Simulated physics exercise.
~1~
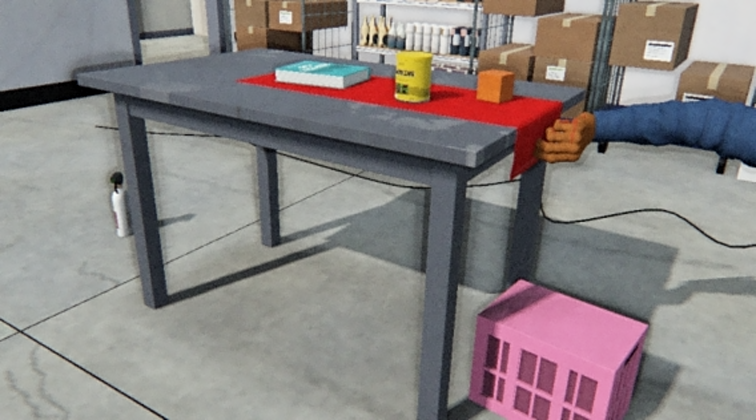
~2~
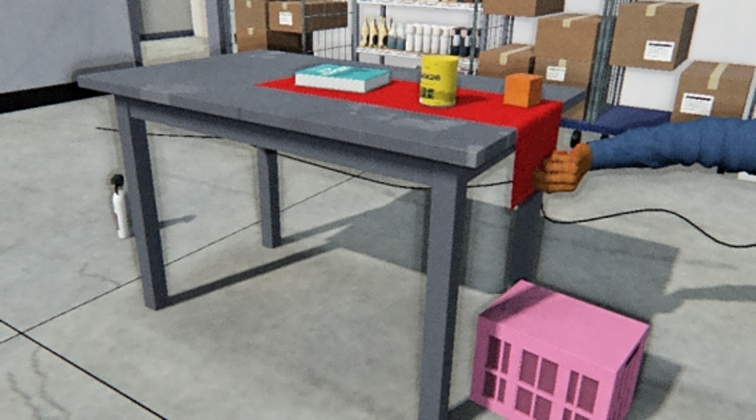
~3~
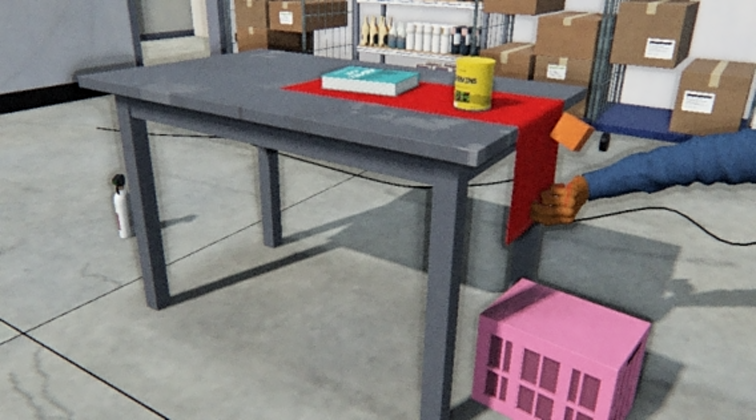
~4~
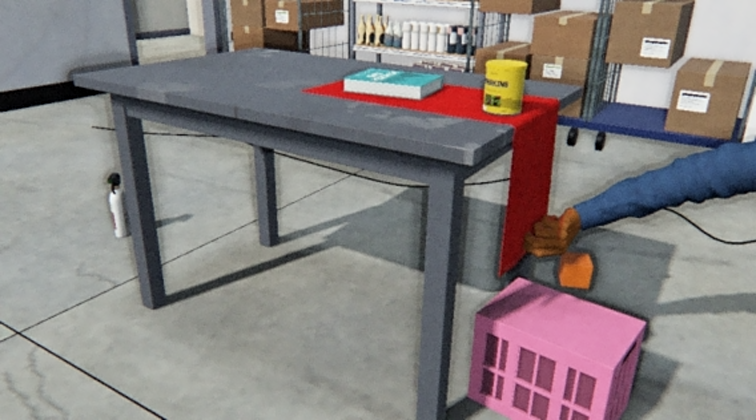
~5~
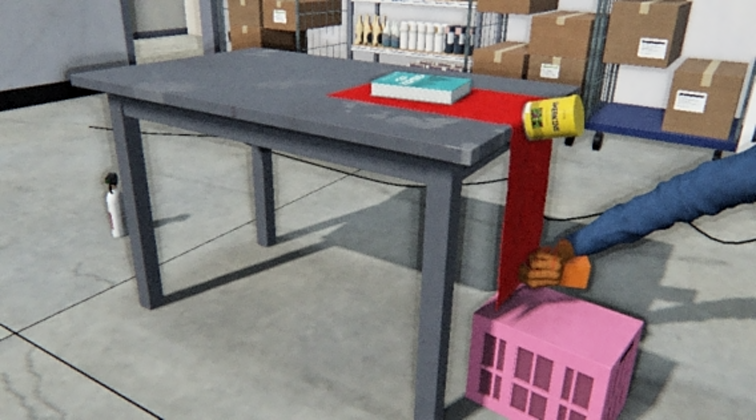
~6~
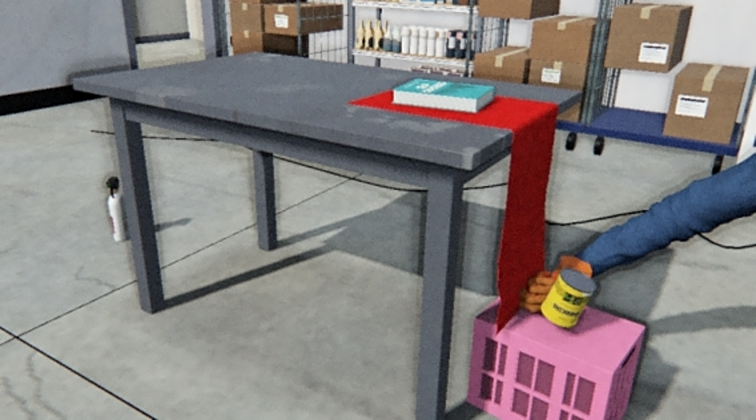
In a storeroom, a hand pulling a red runner down over a table's end, the orange block then yellow tin falling off, book staying on.
